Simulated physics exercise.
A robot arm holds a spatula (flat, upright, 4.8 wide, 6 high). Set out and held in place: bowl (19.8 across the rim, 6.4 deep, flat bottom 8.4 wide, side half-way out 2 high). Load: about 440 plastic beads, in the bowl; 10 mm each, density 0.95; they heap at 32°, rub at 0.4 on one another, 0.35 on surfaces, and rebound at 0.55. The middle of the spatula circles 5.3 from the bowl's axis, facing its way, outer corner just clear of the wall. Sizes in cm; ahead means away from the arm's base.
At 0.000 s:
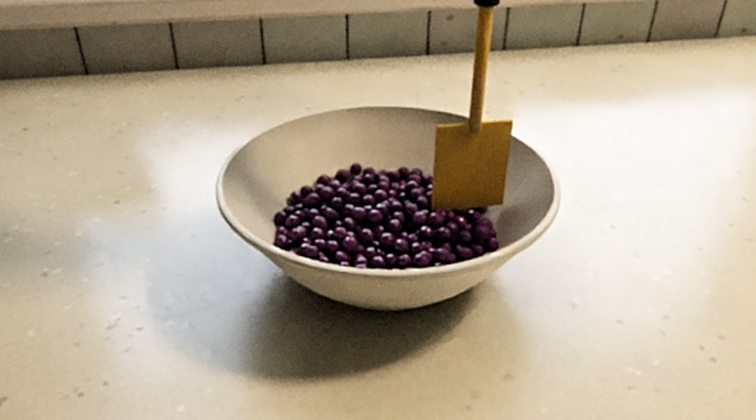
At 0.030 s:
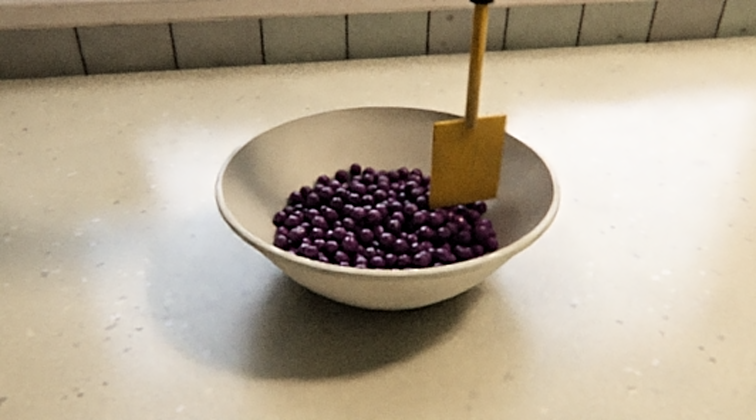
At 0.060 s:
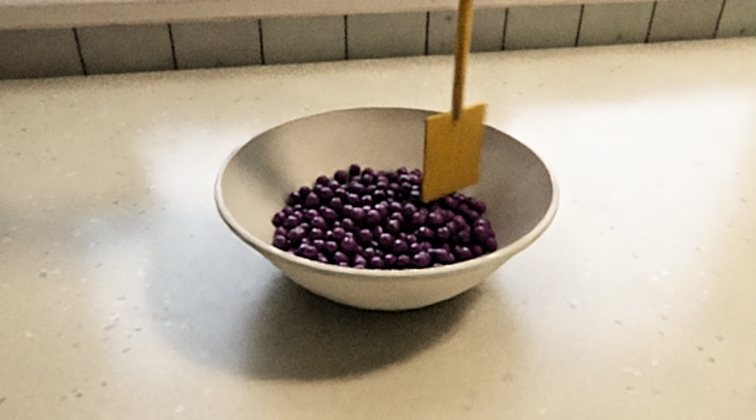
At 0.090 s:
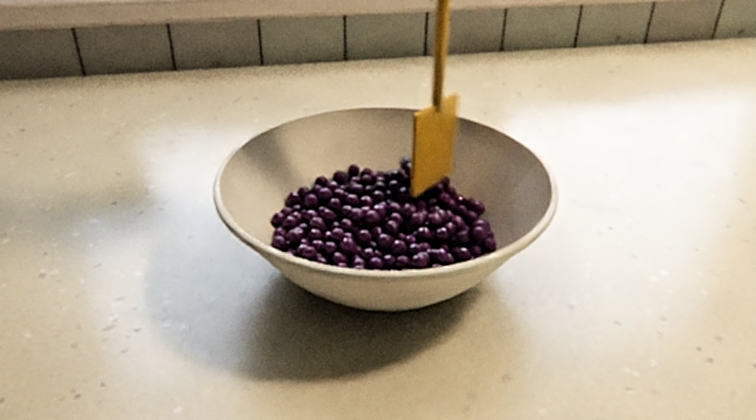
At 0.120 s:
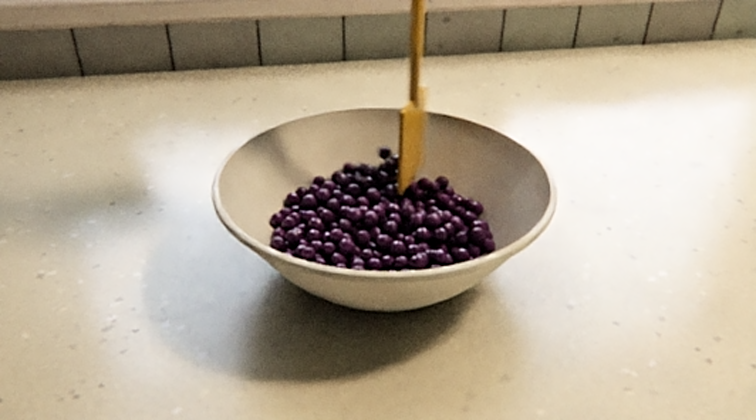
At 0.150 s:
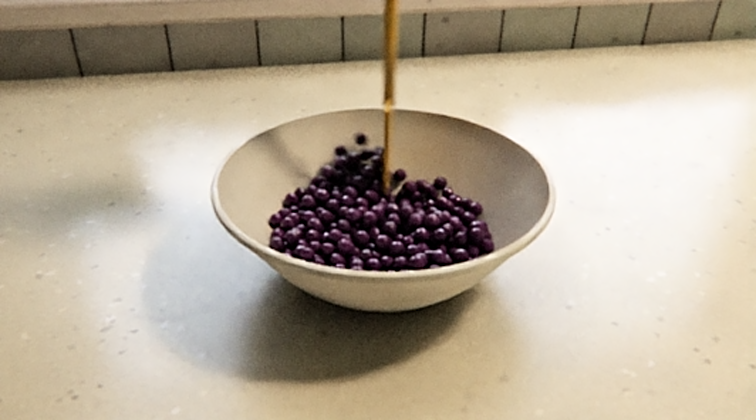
A yellow spatula sweeps leftward through purple beads in a bowl, turning edge-on as they bunch up.
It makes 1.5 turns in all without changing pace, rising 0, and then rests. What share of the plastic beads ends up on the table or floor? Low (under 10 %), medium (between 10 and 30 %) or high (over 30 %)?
A low share, under 10 %, ends on the table or floor.
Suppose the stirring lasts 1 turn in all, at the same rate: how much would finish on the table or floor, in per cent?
Then about 0 per cent.
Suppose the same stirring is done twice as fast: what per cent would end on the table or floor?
Then about 25 per cent.
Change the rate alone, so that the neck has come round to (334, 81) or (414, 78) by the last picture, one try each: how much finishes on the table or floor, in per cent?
Some 15 and 0 per cent.
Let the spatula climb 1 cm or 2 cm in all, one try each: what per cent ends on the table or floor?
Some 0 and 0 per cent.
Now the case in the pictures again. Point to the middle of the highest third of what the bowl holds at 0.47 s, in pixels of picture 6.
At about (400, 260).
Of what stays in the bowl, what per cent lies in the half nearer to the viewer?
Roughly 50 per cent.
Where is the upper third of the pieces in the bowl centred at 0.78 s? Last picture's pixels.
Near (380, 194).
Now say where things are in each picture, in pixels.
The first frame shows spatula neck at (477, 99), 0° round; upper third of the load around (385, 219), from x 280 to 490, top at y 170; 435 in the bowl.
The second frame shows spatula neck at (473, 96), 7° round; upper third of the load around (385, 219), from x 280 to 490, top at y 170.
The third frame shows spatula neck at (459, 88), 23° round; upper third of the load around (386, 219), from x 280 to 490, top at y 170.
The fourth frame shows spatula neck at (438, 81), 40° round; upper third of the load around (383, 220), from x 280 to 490, top at y 165.
The fifth frame shows spatula neck at (415, 77), 58° round; upper third of the load around (378, 219), from x 275 to 490, top at y 155.
The sixth frame shows spatula neck at (389, 76), 75° round; upper third of the load around (366, 220), from x 275 to 485, top at y 140; 435 in the bowl.
After 0.47 s, 256° round, highest piece 7 above the table; 435 in the bowl.
After 0.78 s, 78° round, highest piece 7 above the table; 427 in the bowl, 5 on the table or floor, 3 in flight or on the tool.
After 1.14 s, 180° round, highest piece 5 above the table; 424 in the bowl, 11 on the table or floor.
After 1.84 s, 180° round, highest piece 5 above the table; 424 in the bowl, 11 on the table or floor.
At rest, 424 in the bowl, 11 on the table or floor. That is 3 % on the table or floor.
